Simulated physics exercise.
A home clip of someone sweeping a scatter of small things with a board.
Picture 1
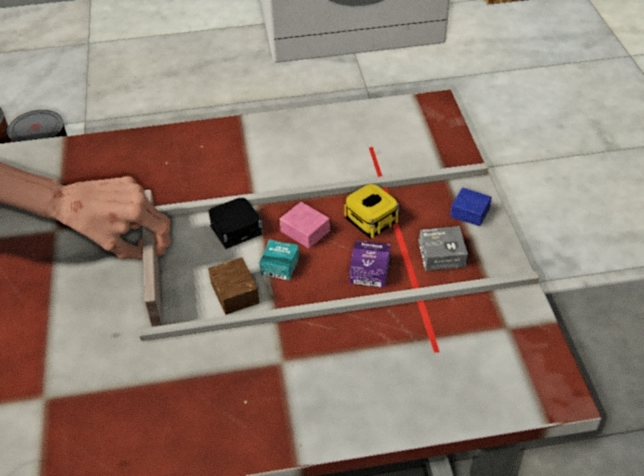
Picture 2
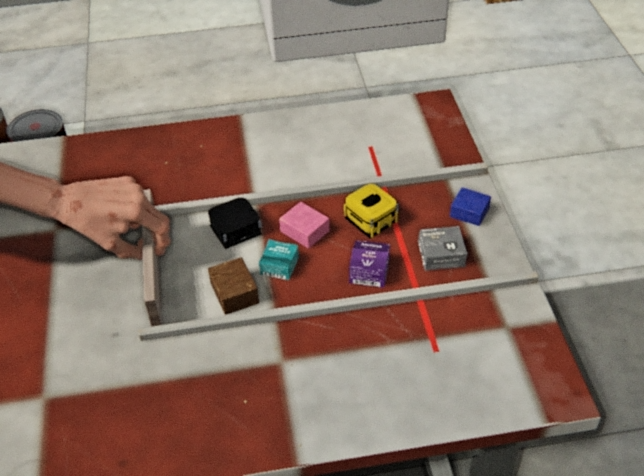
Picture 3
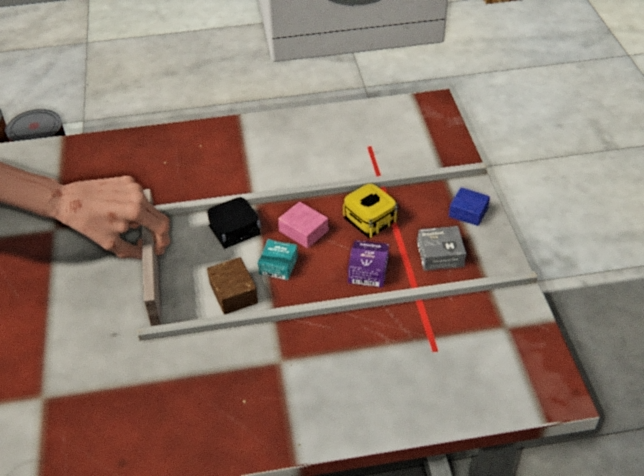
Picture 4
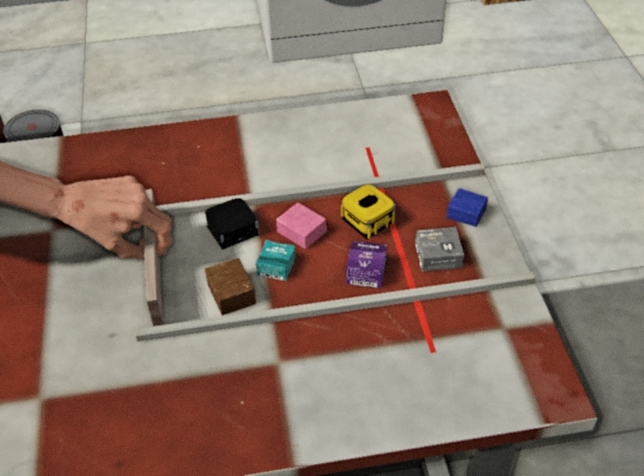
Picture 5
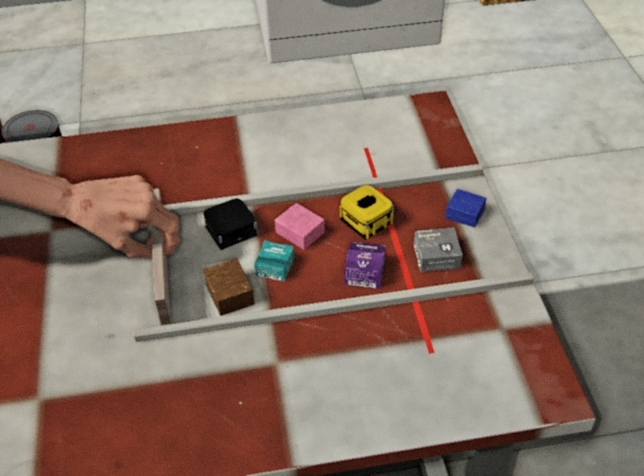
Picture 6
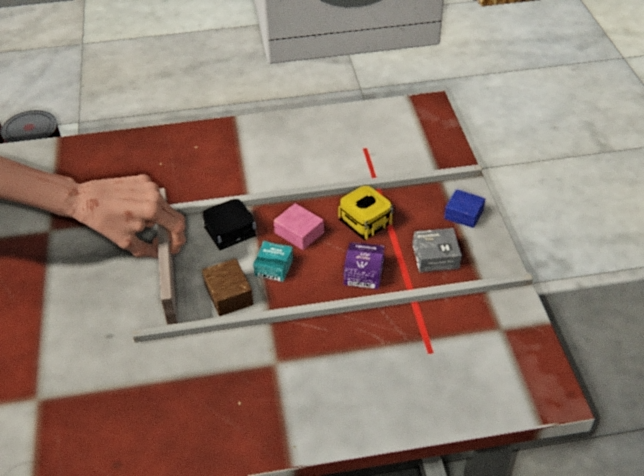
The clip opens on a hand at the left holding an upright board between two rails on a red and white checked surface, with eight small blocks and boxes scattered to its right. The hand then slides the board slightly rightward, while the objects show hardly any movement.
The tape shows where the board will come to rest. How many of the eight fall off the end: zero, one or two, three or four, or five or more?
Outcome: The number that fall off is one or two.
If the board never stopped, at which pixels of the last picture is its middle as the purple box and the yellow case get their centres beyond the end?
Its middle is around (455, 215) and around (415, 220).
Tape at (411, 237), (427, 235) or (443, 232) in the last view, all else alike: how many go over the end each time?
The counts: 1, 3 and 3.
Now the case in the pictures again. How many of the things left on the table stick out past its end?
That would be 0.
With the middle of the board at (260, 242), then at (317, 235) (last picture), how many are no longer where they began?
The counts are 4 and 6.
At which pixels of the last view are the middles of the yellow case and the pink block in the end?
About (477, 198), and the other about (447, 215).
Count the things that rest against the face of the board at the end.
The number is 3.
Soon after, none off yet; blue block at rest near (465, 208); grey box at rest near (437, 250); yellow case at rest near (365, 212).
Then, none off yet; blue block at rest near (465, 208); grey box at rest near (437, 250); yellow case moved about its own width near (408, 206).
By the end, the number that fall off is one or two; fallen, blue block.
